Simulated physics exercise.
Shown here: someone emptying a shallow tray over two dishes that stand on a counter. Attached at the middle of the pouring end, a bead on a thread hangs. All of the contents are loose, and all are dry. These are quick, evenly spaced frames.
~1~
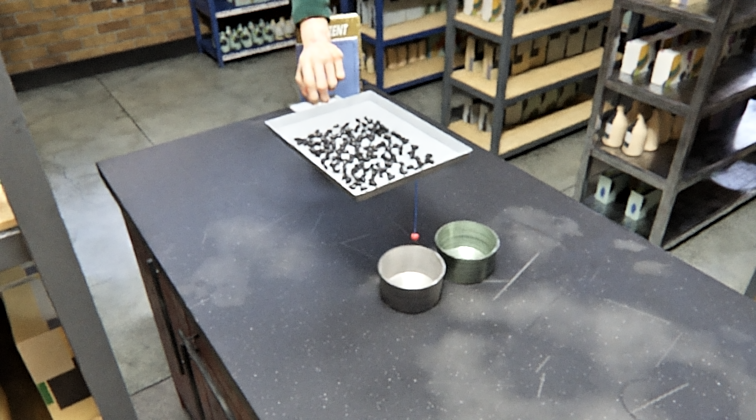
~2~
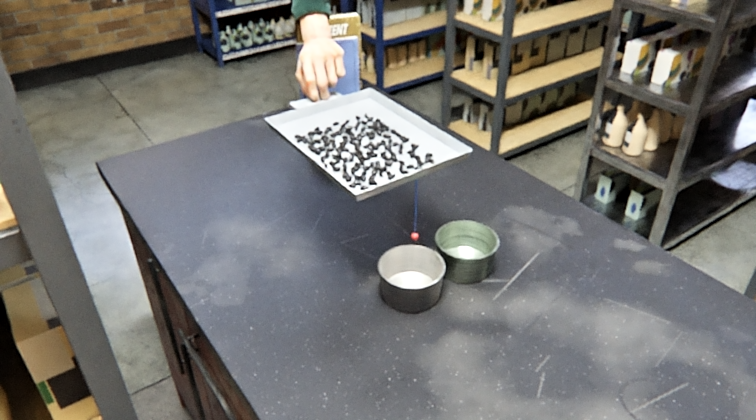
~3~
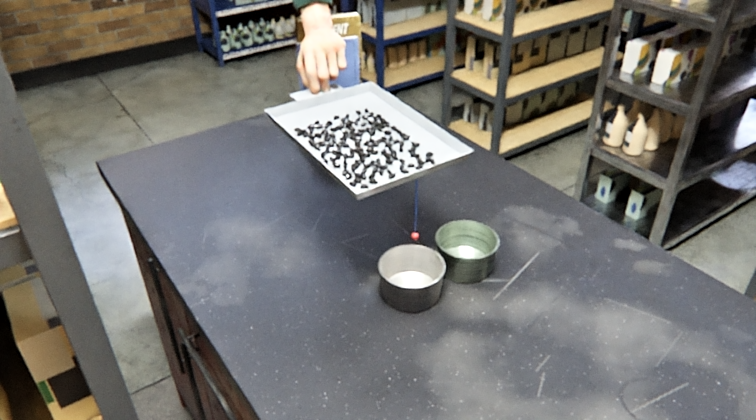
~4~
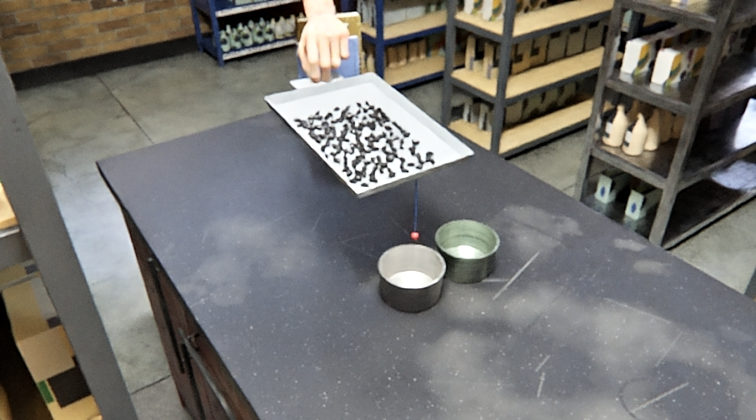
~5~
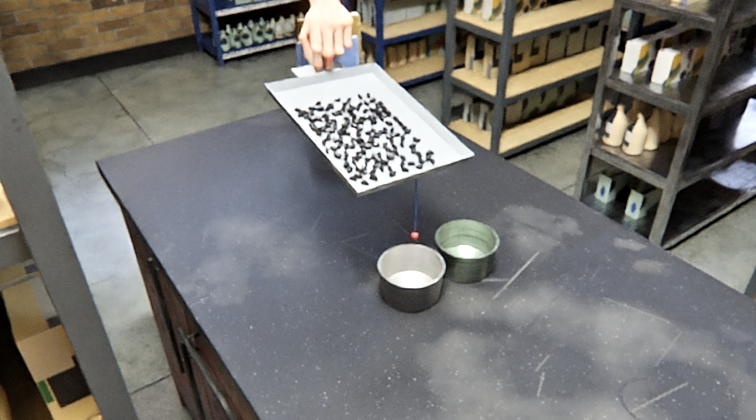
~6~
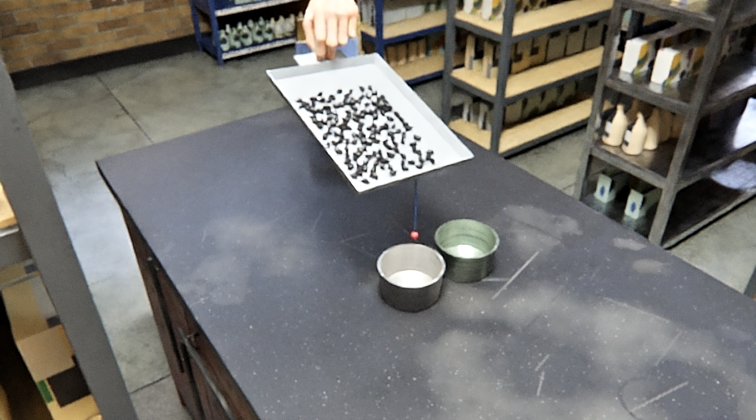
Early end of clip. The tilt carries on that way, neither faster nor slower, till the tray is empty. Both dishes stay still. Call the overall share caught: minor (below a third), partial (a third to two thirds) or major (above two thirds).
Major - above two thirds.
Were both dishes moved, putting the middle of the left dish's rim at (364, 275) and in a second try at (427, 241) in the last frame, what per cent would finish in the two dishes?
Close to 30 in a hundred first, close to 70 in a hundred second.
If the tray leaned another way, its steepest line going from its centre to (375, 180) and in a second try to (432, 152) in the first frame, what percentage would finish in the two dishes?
First heading roughly 30 %, second roughly 40 %.
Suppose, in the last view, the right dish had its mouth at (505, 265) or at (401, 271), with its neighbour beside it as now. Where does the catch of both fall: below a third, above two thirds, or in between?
In order: Under a third, then less than a third.
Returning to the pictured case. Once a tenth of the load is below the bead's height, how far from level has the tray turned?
It's turned some 80 degrees by then.
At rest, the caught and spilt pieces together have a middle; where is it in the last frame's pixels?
Around (464, 262).
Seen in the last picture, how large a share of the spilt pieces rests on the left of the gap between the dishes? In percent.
20 %, roughly.
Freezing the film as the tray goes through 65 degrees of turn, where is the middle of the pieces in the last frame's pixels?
The load is centred near (428, 157).
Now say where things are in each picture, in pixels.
In the first frame, corners of the pouring end at (357, 192) and (467, 149), level; middle of the load at (357, 150), black beans; left dish at (431, 295); right dish at (487, 266); bead on its thread at (415, 237).
In the second frame, corners of the pouring end at (357, 191) and (468, 149), level; middle of the load at (357, 149).
In the third frame, corners of the pouring end at (358, 190) and (468, 150), tipped barely, lowest at the right corner; middle of the load at (357, 145).
In the fourth frame, corners of the pouring end at (359, 189) and (469, 152), tipped a little, lowest at the right corner; middle of the load at (357, 140).
In the fifth frame, corners of the pouring end at (360, 188) and (469, 153), tipped a little, lowest at the right corner; middle of the load at (358, 134).
In the sixth frame, corners of the pouring end at (360, 187) and (469, 154), tipped clearly, lowest at the right corner; middle of the load at (359, 129); left dish at (431, 293); right dish at (486, 265).
Soon, tray tipped steeply; nearly all on the tray; a stray few outside both; a small part in the air.
A while on, tray tipped past a quarter turn; a small part on the tray; a small part in the left dish; about half in the right dish; a small part outside both; about a quarter in the air.
Towards the end, tray tipped past a quarter turn; a small part in the left dish; about two thirds in the right dish; about a quarter outside both.
Finally, tray tipped past a quarter turn; a small part in the left dish; about two thirds in the right dish; about a quarter outside both.
